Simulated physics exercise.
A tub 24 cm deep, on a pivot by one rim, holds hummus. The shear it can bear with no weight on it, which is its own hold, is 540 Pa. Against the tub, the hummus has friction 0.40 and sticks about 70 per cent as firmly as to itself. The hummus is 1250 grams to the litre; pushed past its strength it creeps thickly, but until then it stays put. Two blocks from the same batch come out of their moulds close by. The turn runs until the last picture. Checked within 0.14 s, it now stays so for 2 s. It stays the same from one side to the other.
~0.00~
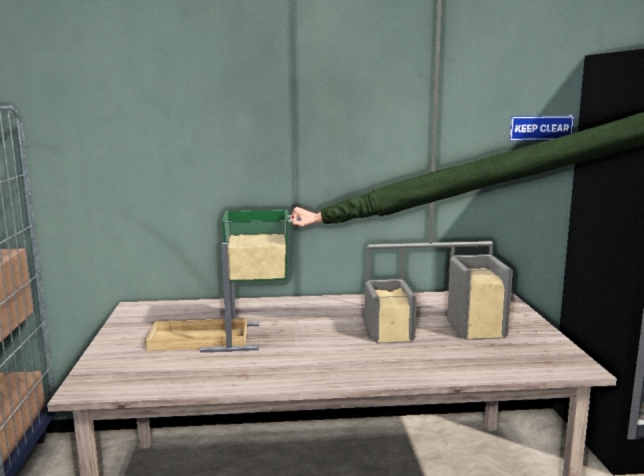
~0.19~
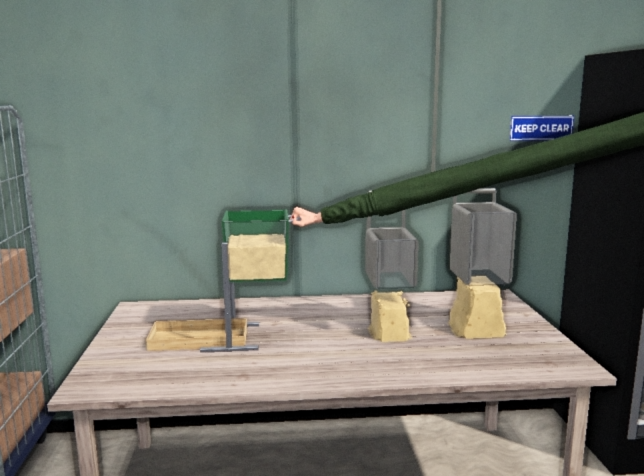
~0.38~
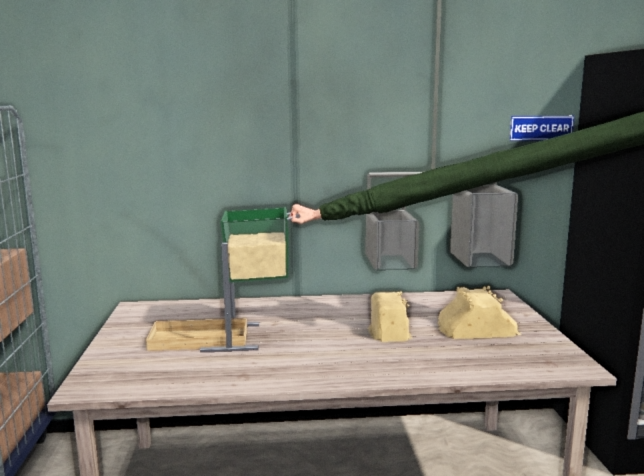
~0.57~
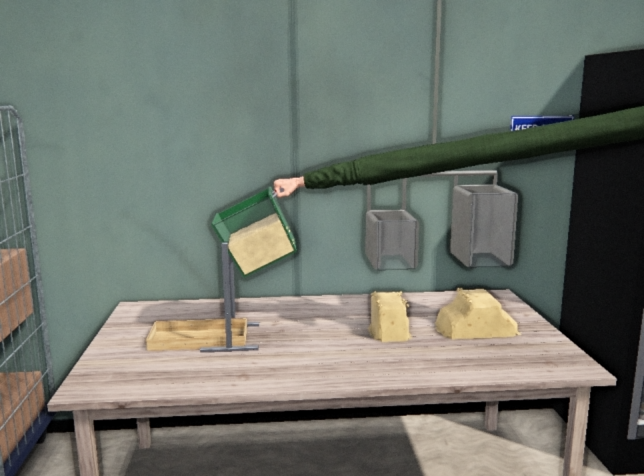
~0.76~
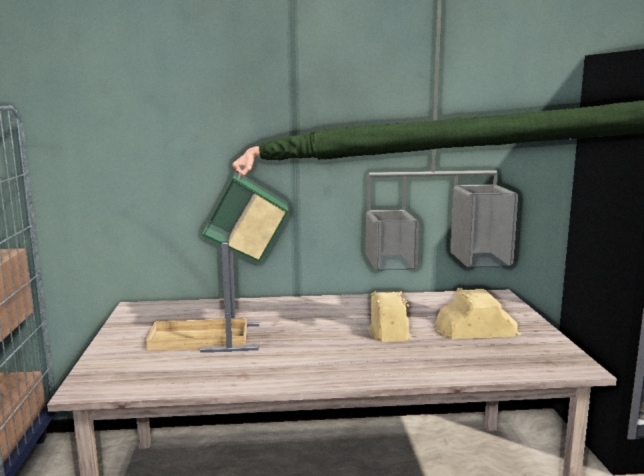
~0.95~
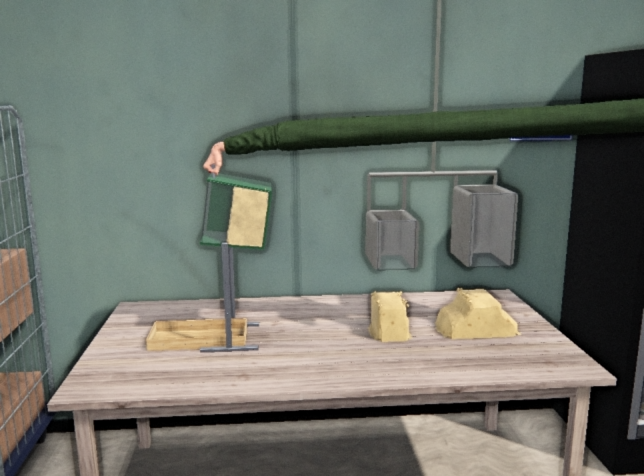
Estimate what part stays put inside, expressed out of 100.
The part that stays inside is near 100 per cent.
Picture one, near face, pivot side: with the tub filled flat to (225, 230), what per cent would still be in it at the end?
About 80 %.
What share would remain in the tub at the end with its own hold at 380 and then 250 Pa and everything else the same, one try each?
First try roughly 90 per cent, second try roughly 70 per cent.
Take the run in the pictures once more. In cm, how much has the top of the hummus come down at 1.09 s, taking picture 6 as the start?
Roughly 2 cm.
After 1.09 s, the tub is at 81 degrees and holds 100 %.
After 1.26 s, the tub is at 81 degrees and holds 100 %.
After 1.43 s, the tub is at 81 degrees and holds 100 %.
After 1.60 s, the tub is at 81 degrees and holds 100 %.
After 2.95 s, at the end, the tub is at 81 degrees and holds 100 %.
